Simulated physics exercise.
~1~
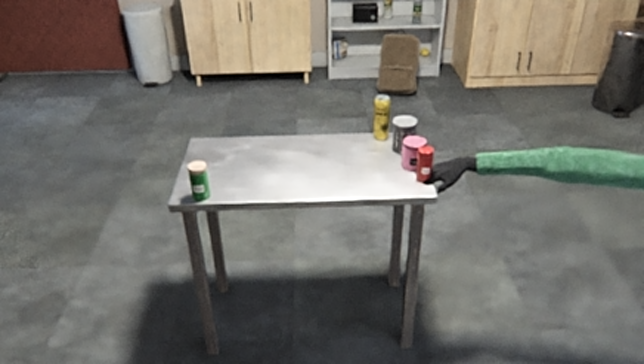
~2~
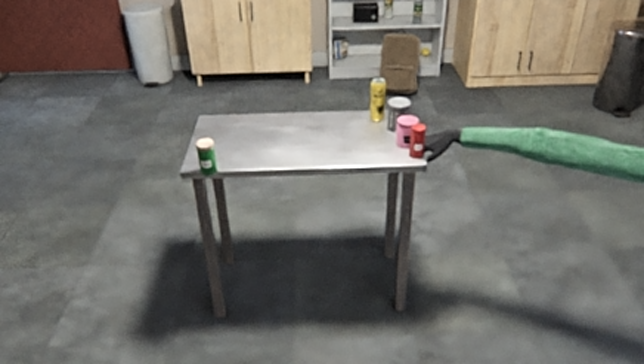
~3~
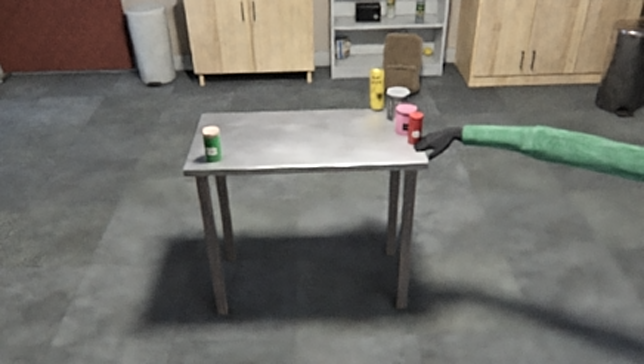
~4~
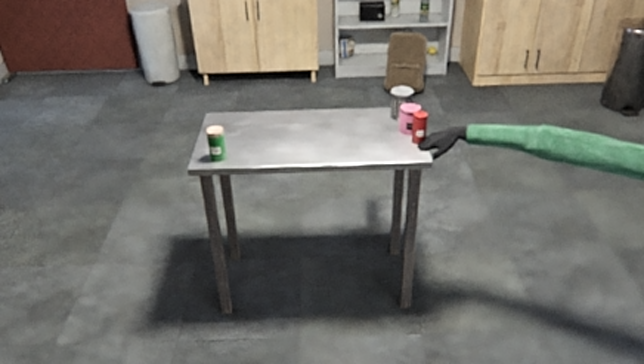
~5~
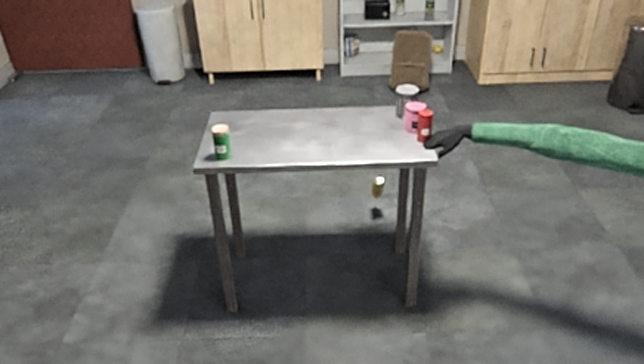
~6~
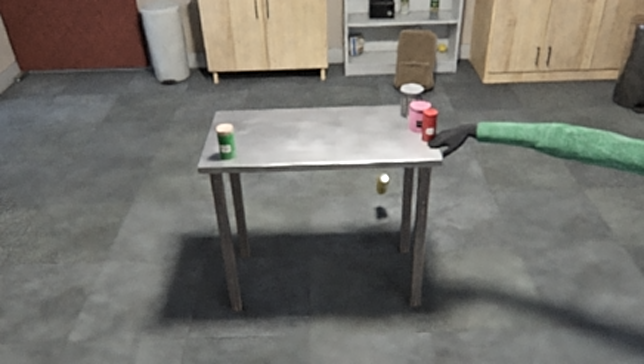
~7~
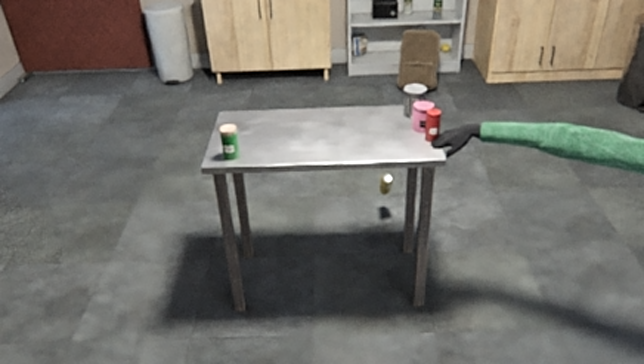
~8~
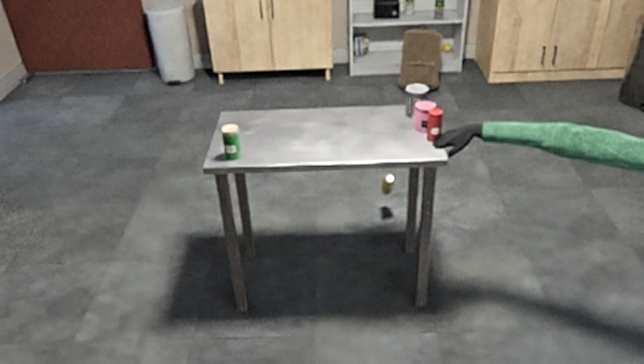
To begin with, a metal side table holds a green jar on the left and a yellow can, a grey tin, a pink jar and a red shaker clustered at the right, where a black-gloved hand on a green-sleeved arm reaches in. The table shifts away from the viewer with everything still upright. Next, the yellow can leans at the back edge, then drops out of sight. It reappears beneath the table, upside down near the floor. The green jar, grey tin, pink jar and red shaker end standing on top, the hand still beside the shaker.
